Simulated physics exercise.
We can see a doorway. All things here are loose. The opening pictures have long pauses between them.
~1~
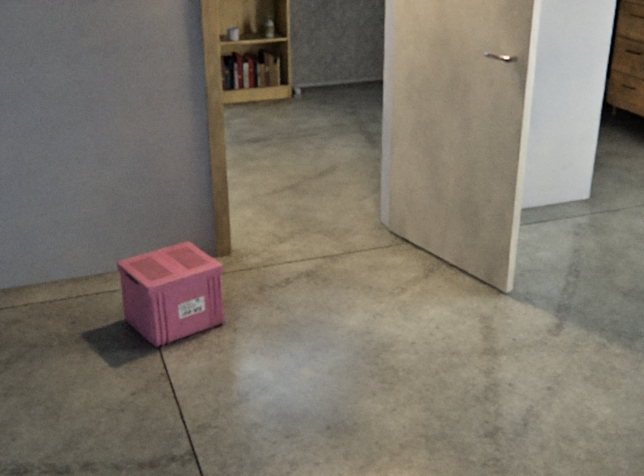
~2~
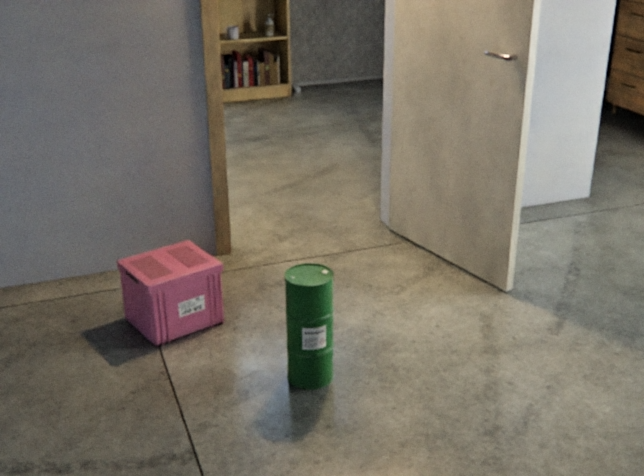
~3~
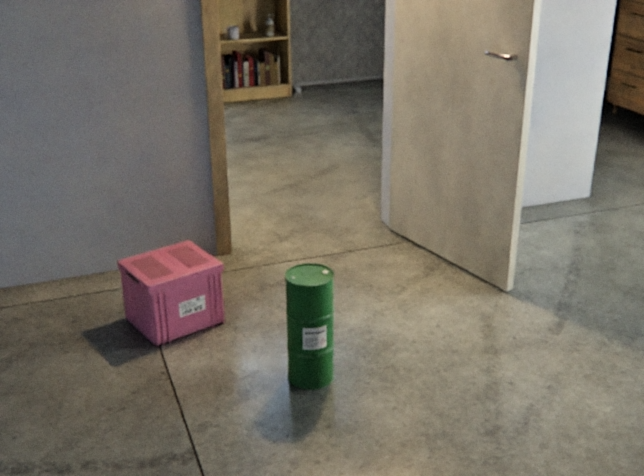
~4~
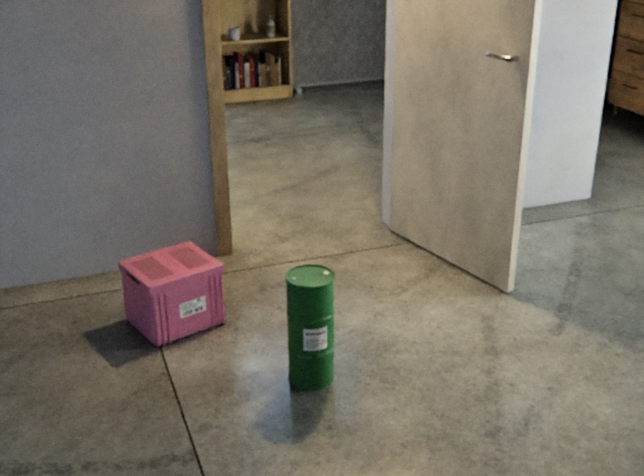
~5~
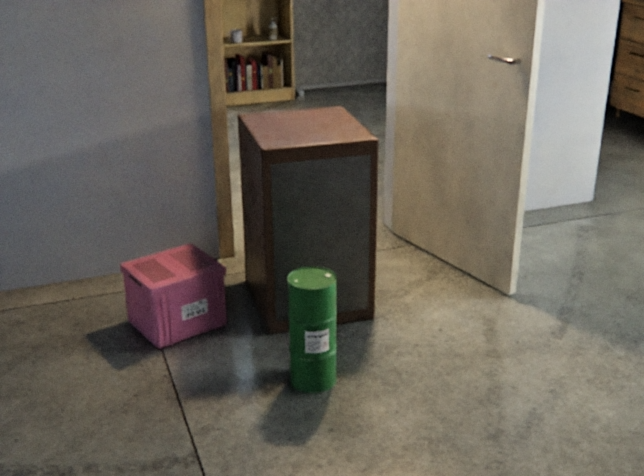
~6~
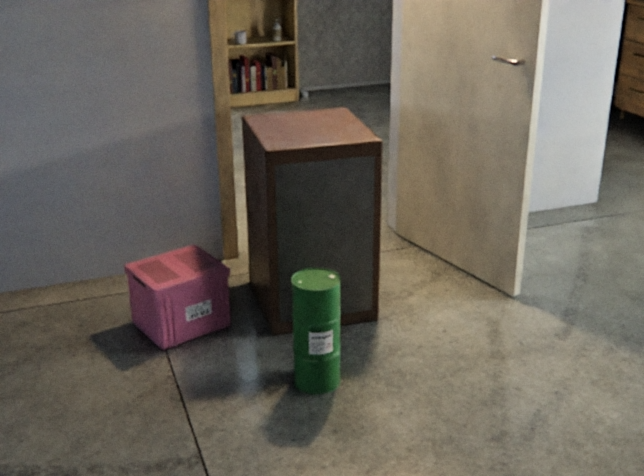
A room with a smooth concrete floor is seen from slightly above, facing a doorway whose pale door stands wide open, with a bookshelf beyond. A pink tote sits at left by the grey wall; a green canister appears to its right, then a large brown appliance with a grey front appears behind them. Nothing visibly travels across the floor, the door stays still, and the view shifts very slightly.
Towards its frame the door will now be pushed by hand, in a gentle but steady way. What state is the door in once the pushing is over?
My prediction is that the door will be halted.
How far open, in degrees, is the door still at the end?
Open angle: About 60°.
Then, 0.40 s after the last picture, door at 90°.
Then, 0.70 s after the last picture, door at 66°.
At rest, door at 60°; all 3 in place. Seen from the same camera at the end, brown appliance near (310, 218).
